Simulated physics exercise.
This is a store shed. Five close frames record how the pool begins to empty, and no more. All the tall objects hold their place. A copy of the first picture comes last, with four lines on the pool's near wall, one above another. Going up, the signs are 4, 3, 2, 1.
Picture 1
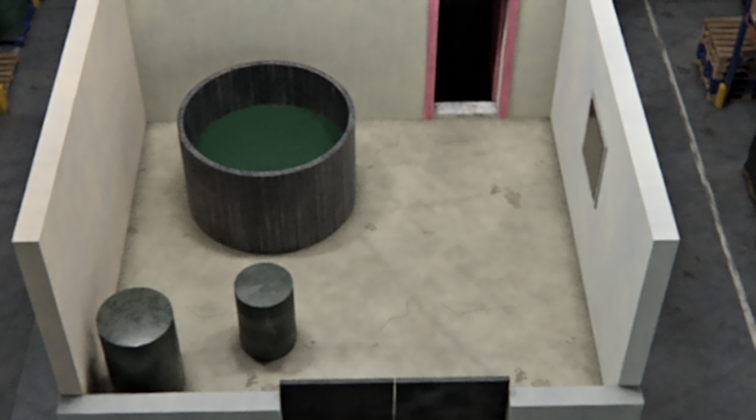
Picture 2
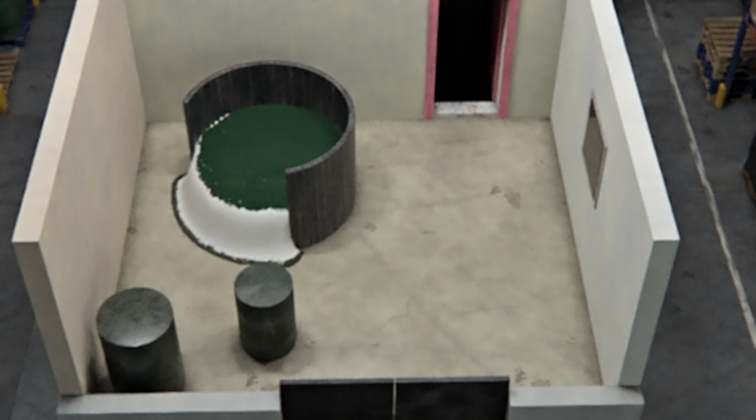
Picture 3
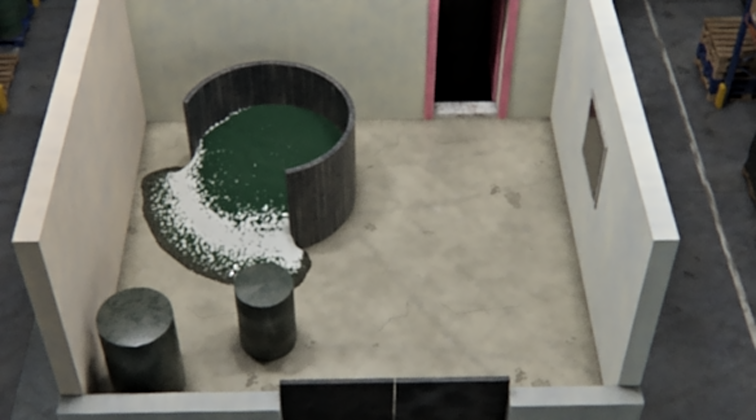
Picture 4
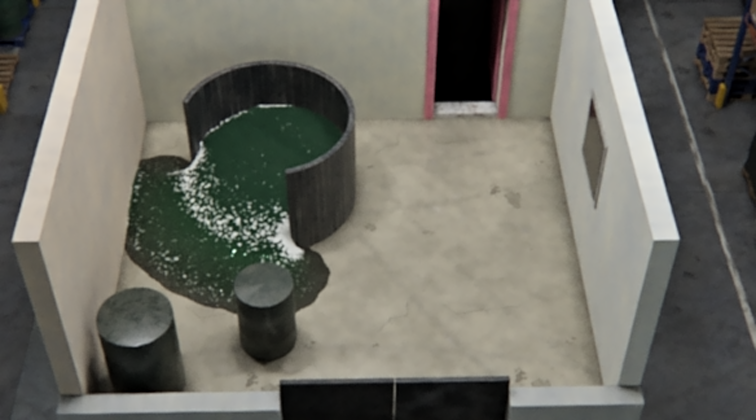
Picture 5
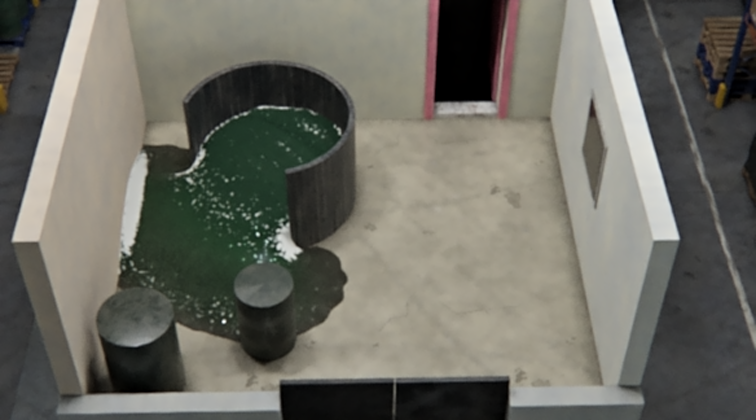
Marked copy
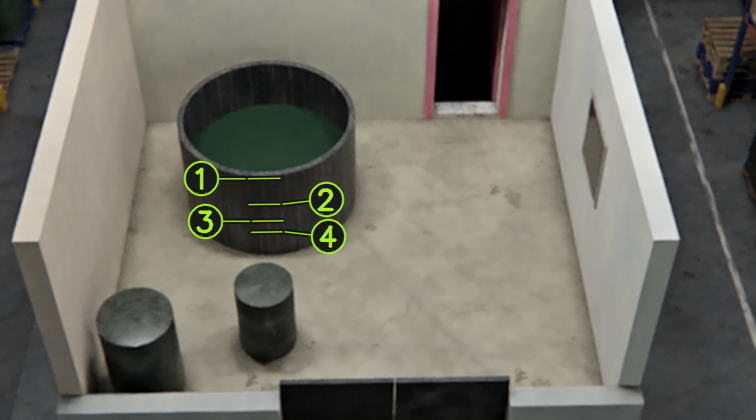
In a store shed, the front left side of a round dark tank opened, and green water poured out with white foam, spreading across the floor to the left wall and around the dark drums.
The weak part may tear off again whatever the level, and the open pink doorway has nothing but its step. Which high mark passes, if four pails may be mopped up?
It is 3.
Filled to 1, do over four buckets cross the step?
Yes, that goes wrong.
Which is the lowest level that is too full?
Level 2.
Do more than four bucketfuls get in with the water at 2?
Yes, that goes wrong.
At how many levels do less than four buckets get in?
Two of the four.
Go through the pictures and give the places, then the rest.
Water in the pool at rest, its middle at (270, 156); foot of the pink doorway at (465, 118); shut gate at (395, 386), in the first frame.
Front seen at (181, 191), 2 % of the ground wet, in the second frame.
Front seen at (151, 178), 7 % of the ground wet, in the third frame.
Front seen at (139, 165), 13 % of the ground wet, in the fourth frame.
Front seen at (318, 316), 18 % of the ground wet, in the fifth frame.
On the marked copy, 1 at (263, 178); 2 at (265, 204); 3 at (266, 221); 4 at (267, 232); from the bottom up 4, 3, 2, 1.
Choosing 1, dozens of bucketfuls pour in.
Choosing 2, about 8 bucketfuls get in.
Choosing 3, a bucket or two gets in.
Choosing 4, nothing gets over.
